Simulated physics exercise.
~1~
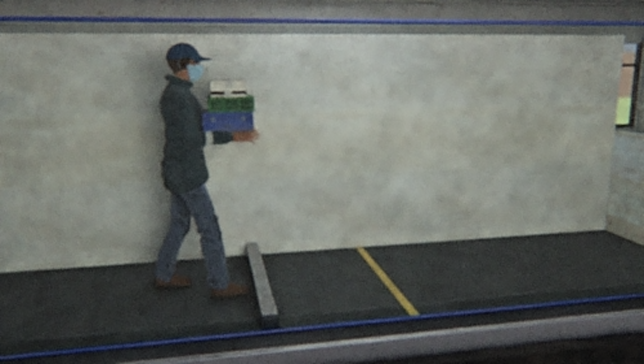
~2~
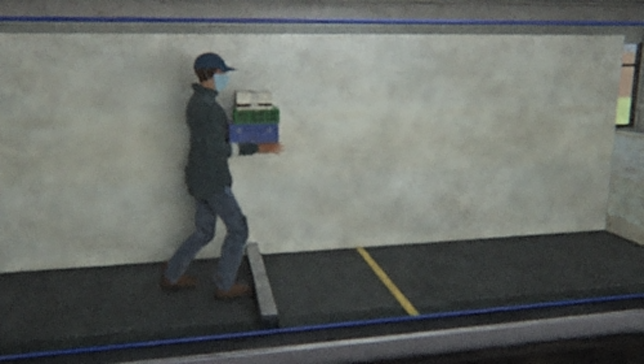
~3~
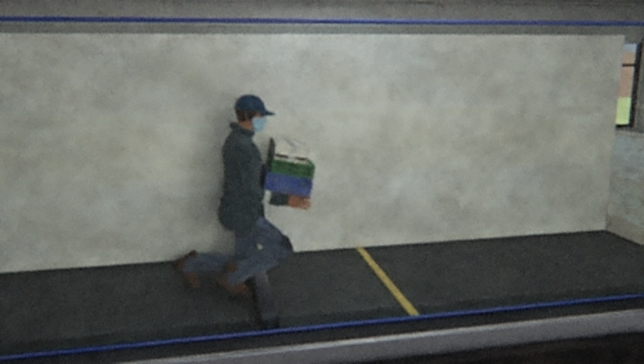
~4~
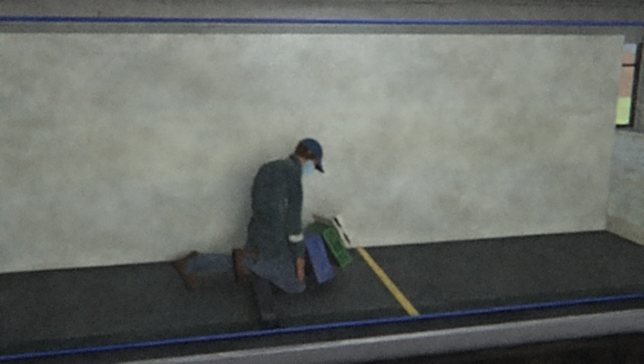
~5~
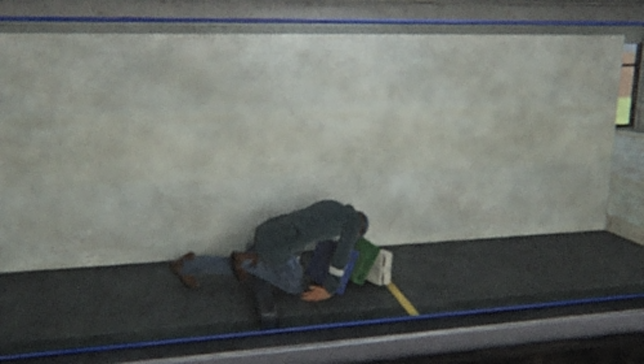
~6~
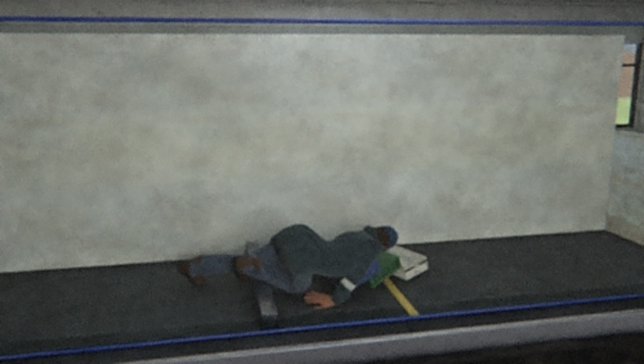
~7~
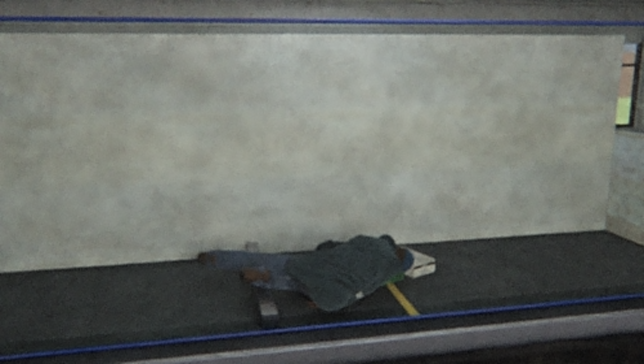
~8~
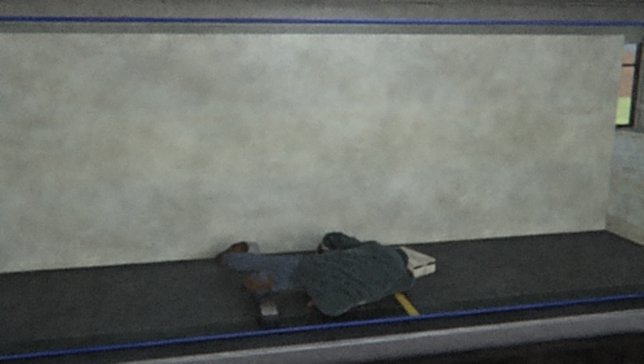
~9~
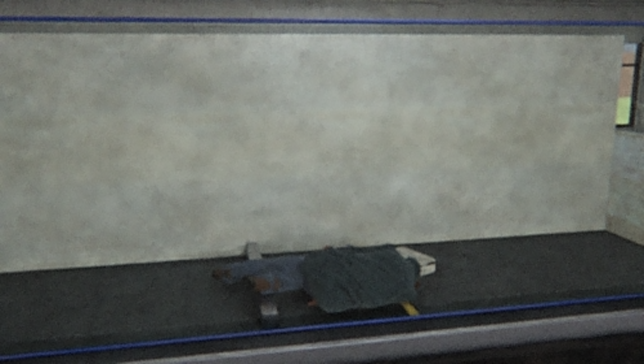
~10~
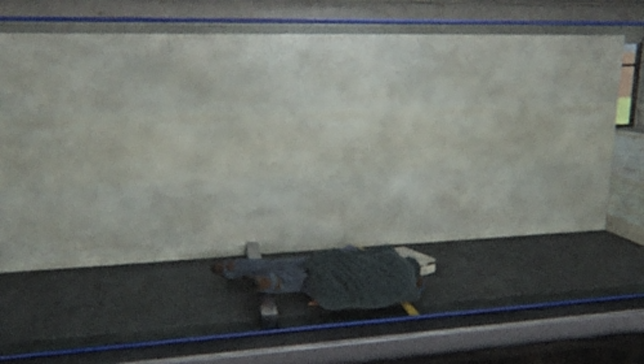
A person in a dark coat, jeans, blue cap and pale face mask carries a white parcel, a green crate and a blue toolbox, stacked, along a dark floor before a pale wall, seen from the side by a still camera. A low grey rail lies ahead, with a yellow line further right. The person moves right against the rail, sinks and pitches forward over it as the stack tips. The body folds down onto the boxes and flattens out. It ends lying across the rail, the white parcel upturned past the line and the other boxes mostly hidden.
